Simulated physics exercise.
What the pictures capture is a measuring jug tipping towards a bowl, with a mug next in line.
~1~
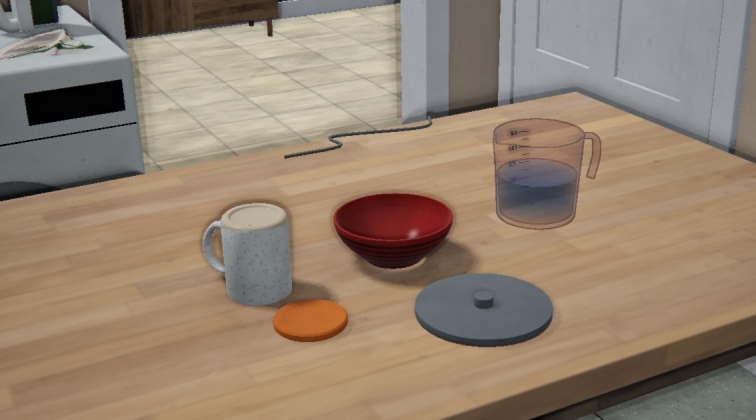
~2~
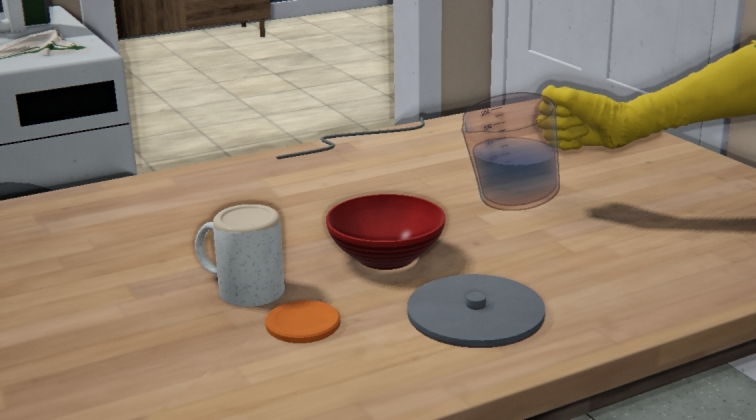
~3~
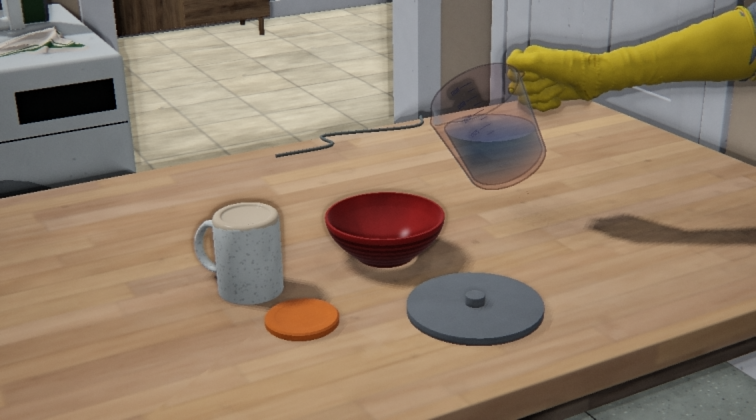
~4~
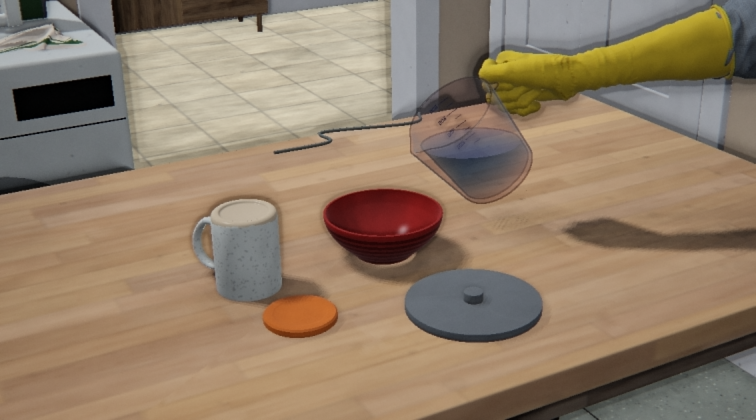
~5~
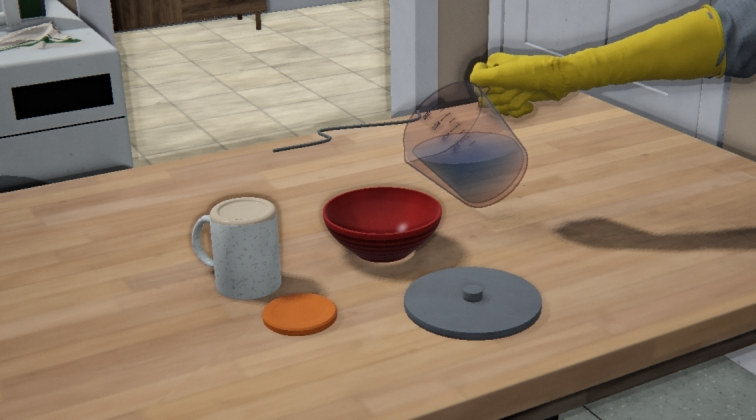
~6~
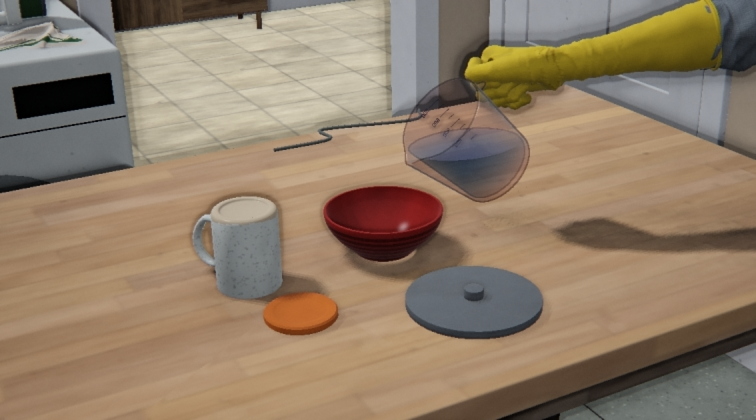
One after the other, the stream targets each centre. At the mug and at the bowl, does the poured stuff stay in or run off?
In the end the mug will keep it out. The bowl will let it in.
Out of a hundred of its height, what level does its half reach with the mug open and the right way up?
Level: Approx. 65 % of height.
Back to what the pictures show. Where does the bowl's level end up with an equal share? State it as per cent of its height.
Level: Some 55 %.
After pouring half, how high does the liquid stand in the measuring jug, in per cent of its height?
Roughly 25 per cent.
Shortly, the dyed water goes into the bowl.
Then, it runs off the upturned base of the mug.
At the finish, the bowl has its share inside; the mug is empty, in a puddle.
